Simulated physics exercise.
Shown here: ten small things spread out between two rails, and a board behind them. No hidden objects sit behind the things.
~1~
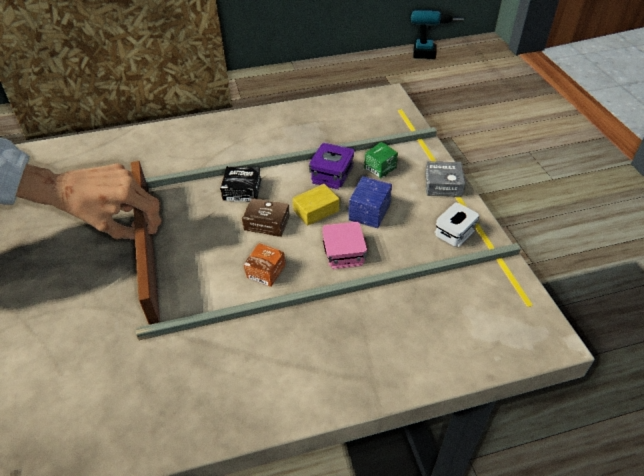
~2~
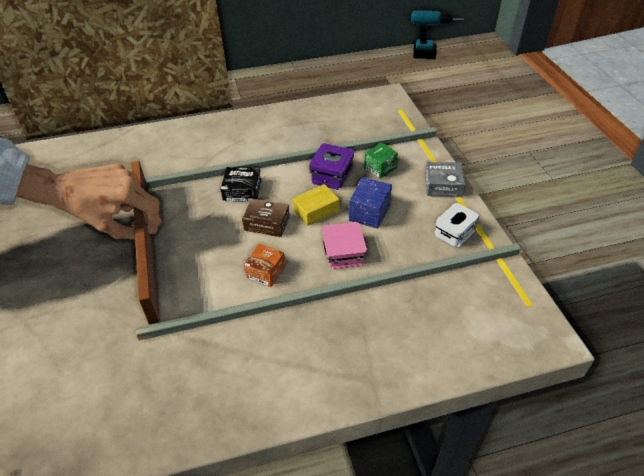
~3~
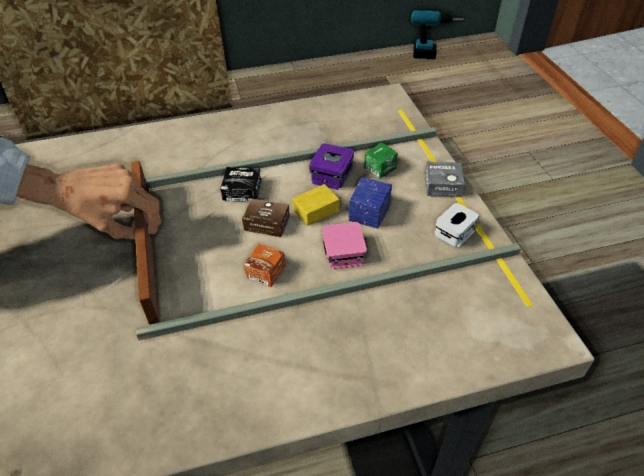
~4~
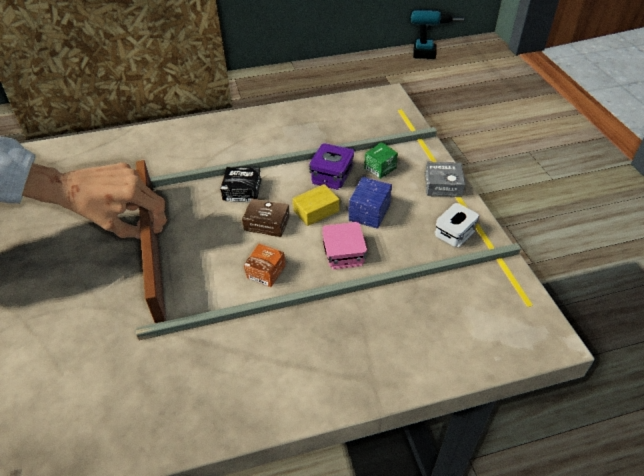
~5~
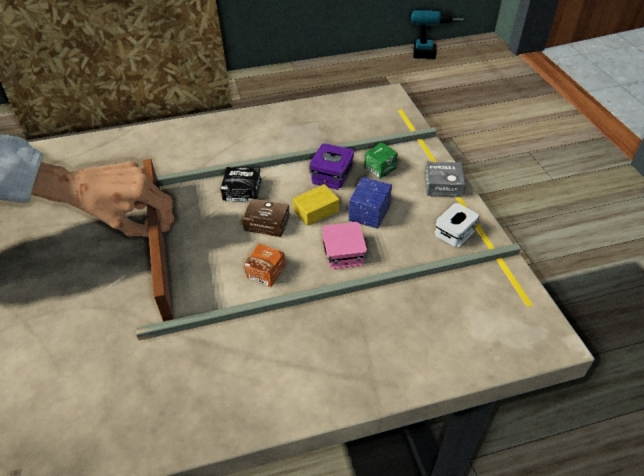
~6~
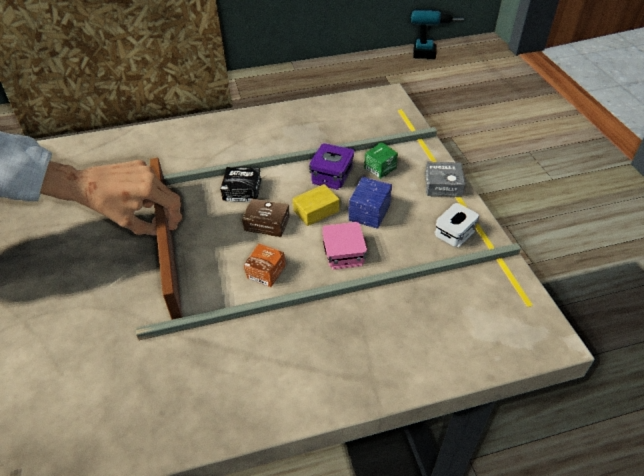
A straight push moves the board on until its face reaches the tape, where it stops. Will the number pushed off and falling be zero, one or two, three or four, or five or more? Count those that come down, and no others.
It will be five or more.
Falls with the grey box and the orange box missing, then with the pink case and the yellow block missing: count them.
That gives 5 for the first pair taken away and 4 for the second.
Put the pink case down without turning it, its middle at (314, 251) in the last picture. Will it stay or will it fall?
From that start, the object then does not stay.
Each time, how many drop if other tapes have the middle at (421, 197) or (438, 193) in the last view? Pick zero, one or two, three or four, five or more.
First try 3 or 4; second try five or more.
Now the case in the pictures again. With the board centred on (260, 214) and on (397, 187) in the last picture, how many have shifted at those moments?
At the first place 4, at the second 10.
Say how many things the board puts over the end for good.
That makes a total of 6.
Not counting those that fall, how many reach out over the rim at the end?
That'd be 4.
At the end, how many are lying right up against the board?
It's 4.
Soon after, none off yet; grey box at rest near (444, 179); white case at rest near (456, 226); green box at rest near (381, 160).
At rest, the number that fall off is five or more; fallen, yellow block, pink case, purple case, green box, white case and grey box.
